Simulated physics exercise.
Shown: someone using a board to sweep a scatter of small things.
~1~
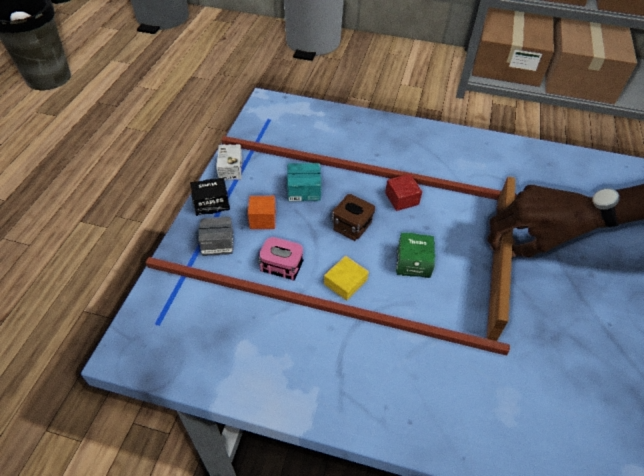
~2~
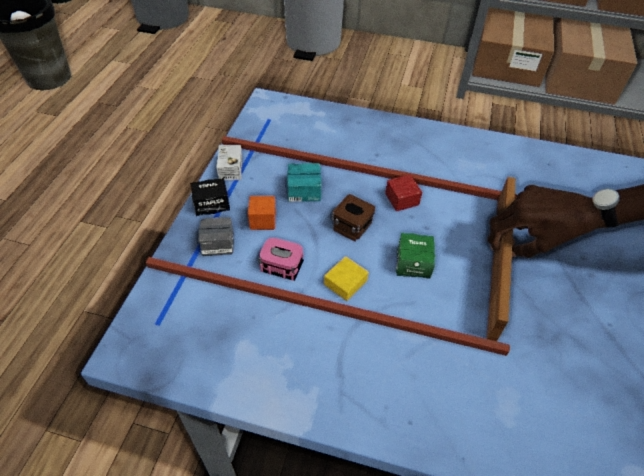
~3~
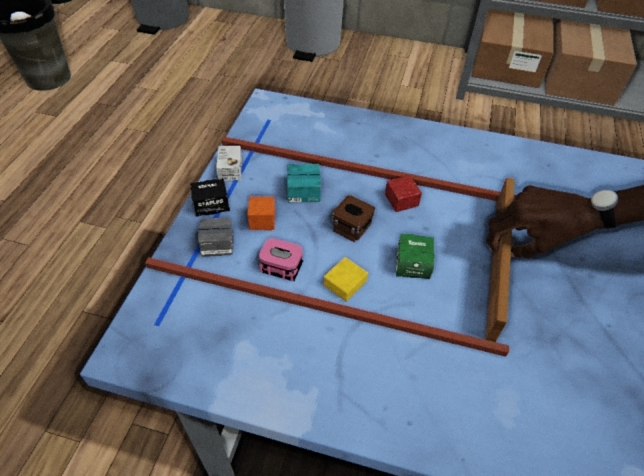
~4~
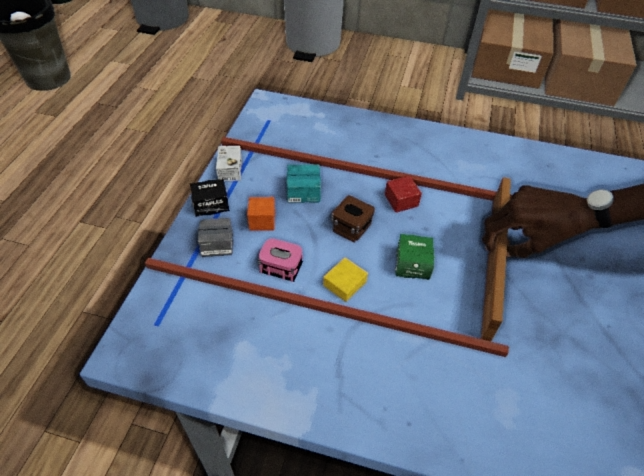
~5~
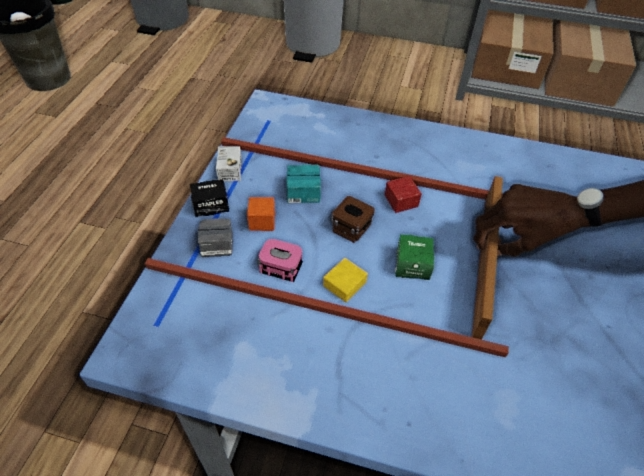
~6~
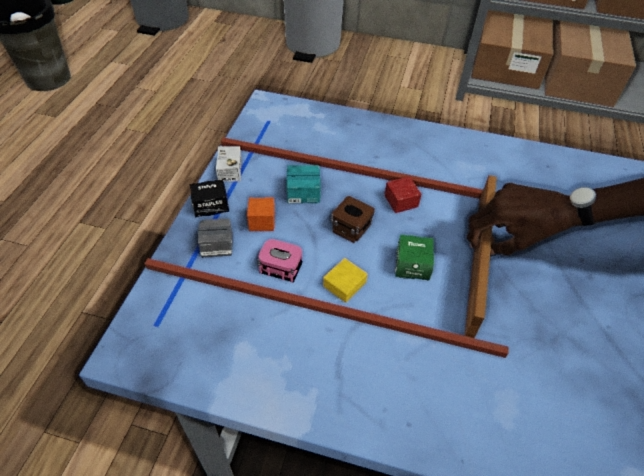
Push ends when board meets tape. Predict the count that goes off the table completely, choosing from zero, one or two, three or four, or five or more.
The pieces that topple off will total more than four.
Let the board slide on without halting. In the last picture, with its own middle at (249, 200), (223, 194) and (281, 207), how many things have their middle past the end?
The numbers are 3, 6 and 0.
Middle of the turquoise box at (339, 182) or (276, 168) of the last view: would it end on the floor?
Results in order - down; down.
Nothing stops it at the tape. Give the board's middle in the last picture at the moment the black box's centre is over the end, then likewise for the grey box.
The middle is at (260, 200) when it's the black box, and at (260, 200) when it's the grey box.
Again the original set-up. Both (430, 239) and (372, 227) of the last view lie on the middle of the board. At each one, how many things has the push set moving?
One spot: 1. Other spot: 4.
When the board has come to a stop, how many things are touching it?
4 are in contact with it.
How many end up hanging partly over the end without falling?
The number overhanging is 0.
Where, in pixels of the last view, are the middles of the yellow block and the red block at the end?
The yellow block comes to rest at (182, 246), and the red block comes to rest at (234, 154).
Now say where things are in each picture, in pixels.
White box (230, 162); black box (210, 197); grey box (217, 236); board (502, 253); tape (223, 204), in the first picture.
Black box (210, 197); red block (403, 193), in the second picture.
Grey box (216, 237); orange block (262, 213), in the third picture.
White box (229, 164); brown case (353, 219), in the fourth picture.
Black box (210, 198); green box (415, 257), in the fifth picture.
White box (229, 164); black box (210, 198); grey box (216, 238); board (481, 251); tape (222, 206), in the sixth picture.
Soon after, none off yet; white box at rest near (229, 164); black box at rest near (210, 198); grey box at rest near (216, 238).
Then, none off yet; white box moved a little near (214, 162); black box moved about its own width near (190, 192); grey box moved well along near (170, 225).
At rest, the number that fall off is five or more; fallen, pink case, turquoise box, orange block, grey box, black box and white box.
